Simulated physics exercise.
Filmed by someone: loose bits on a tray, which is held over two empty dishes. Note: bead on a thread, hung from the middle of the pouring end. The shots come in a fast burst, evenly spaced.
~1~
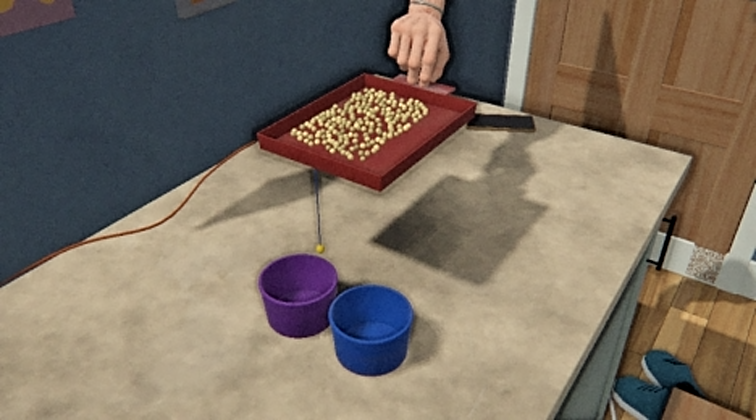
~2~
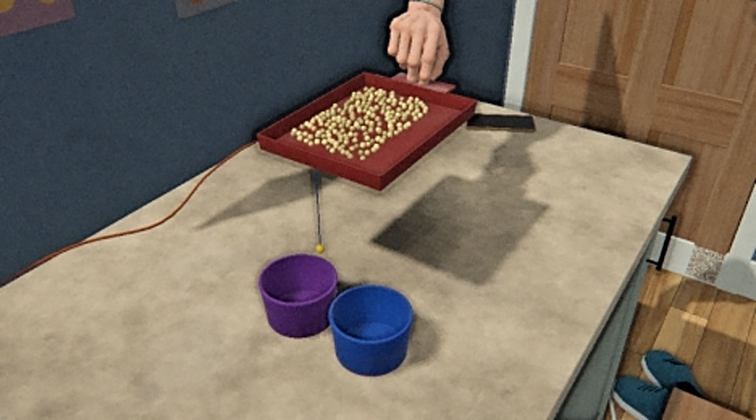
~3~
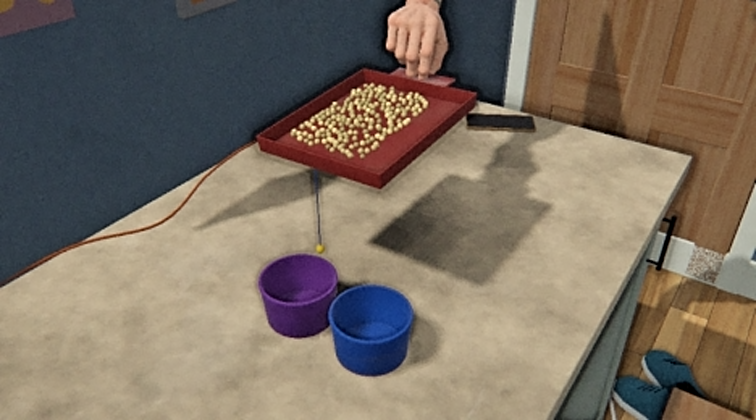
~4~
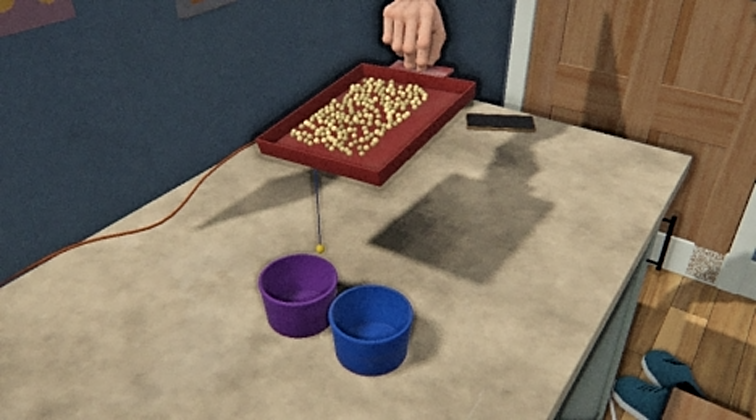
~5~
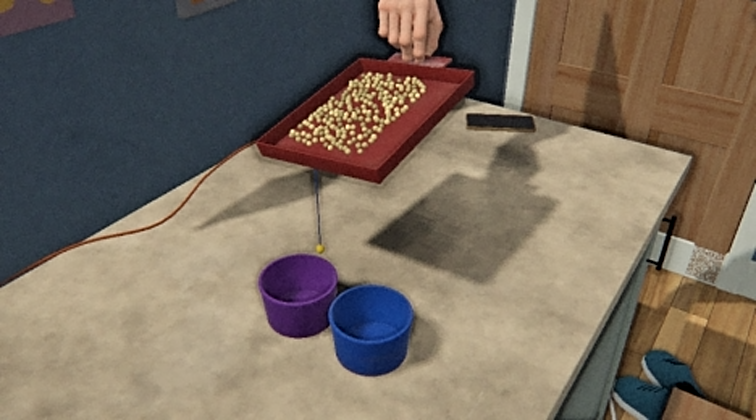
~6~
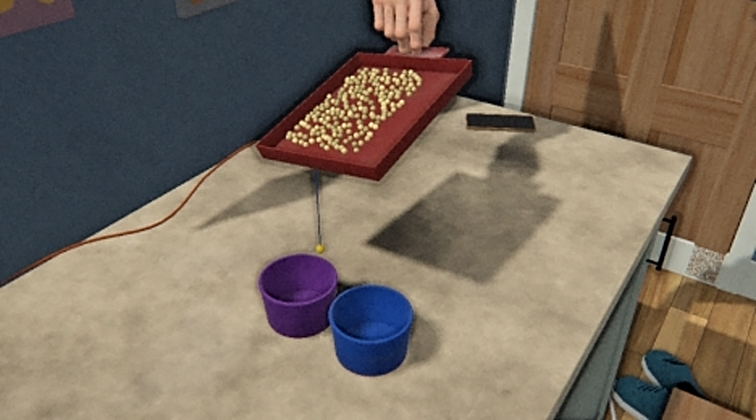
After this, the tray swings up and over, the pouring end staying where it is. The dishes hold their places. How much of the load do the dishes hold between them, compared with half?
Mostly wasted.
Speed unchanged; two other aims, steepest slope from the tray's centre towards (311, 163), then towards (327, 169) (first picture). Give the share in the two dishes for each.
About 40 % and about 70 %.
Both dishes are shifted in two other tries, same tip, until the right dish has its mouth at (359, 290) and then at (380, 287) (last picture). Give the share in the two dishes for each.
Roughly 30% first, roughly 10% second.
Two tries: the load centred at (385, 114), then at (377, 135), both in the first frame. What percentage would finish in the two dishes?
You'd get 0 % the first time and 0 % the second.
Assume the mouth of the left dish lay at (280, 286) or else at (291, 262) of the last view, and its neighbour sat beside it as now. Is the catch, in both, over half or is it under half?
Together the dishes get less than a half first, then less than a half.
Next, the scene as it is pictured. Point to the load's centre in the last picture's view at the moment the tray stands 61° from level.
The middle of the pieces lands at roughly (294, 136).
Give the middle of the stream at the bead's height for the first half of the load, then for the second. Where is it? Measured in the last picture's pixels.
Roughly (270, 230) first, then roughly (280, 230).
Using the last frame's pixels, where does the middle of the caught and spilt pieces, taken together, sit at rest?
The centre comes to rest close to (264, 277).
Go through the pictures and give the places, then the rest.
In the first frame, corners of the pouring end at (259, 133) and (380, 175), level; middle of the load at (360, 120), soya beans; left dish at (275, 314); right dish at (348, 352); bead on its thread at (321, 249).
In the second frame, corners of the pouring end at (259, 134) and (380, 175), level; middle of the load at (360, 119).
In the third frame, corners of the pouring end at (259, 136) and (379, 173), tipped barely, lowest at the left corner; middle of the load at (360, 117).
In the fourth frame, corners of the pouring end at (258, 139) and (378, 171), tipped a little, lowest at the left corner; middle of the load at (359, 113).
In the fifth frame, corners of the pouring end at (258, 142) and (376, 168), tipped a little, lowest at the left corner; middle of the load at (357, 110).
In the sixth frame, corners of the pouring end at (258, 145) and (374, 166), tipped clearly, lowest at the left corner; middle of the load at (354, 107), a small part on the move; left dish at (275, 314); right dish at (348, 352).
Soon after the last picture, tray tipped steeply; nearly all on the tray; a stray few outside both; a stray few in the air.
A little later, tray tipped past a quarter turn; about two thirds on the tray; a small part outside both; about a third in the air.
Later still, tray tipped past a quarter turn; all outside both.
At rest, tray tipped past a quarter turn; none in the right dish; none in the left dish; all outside both.
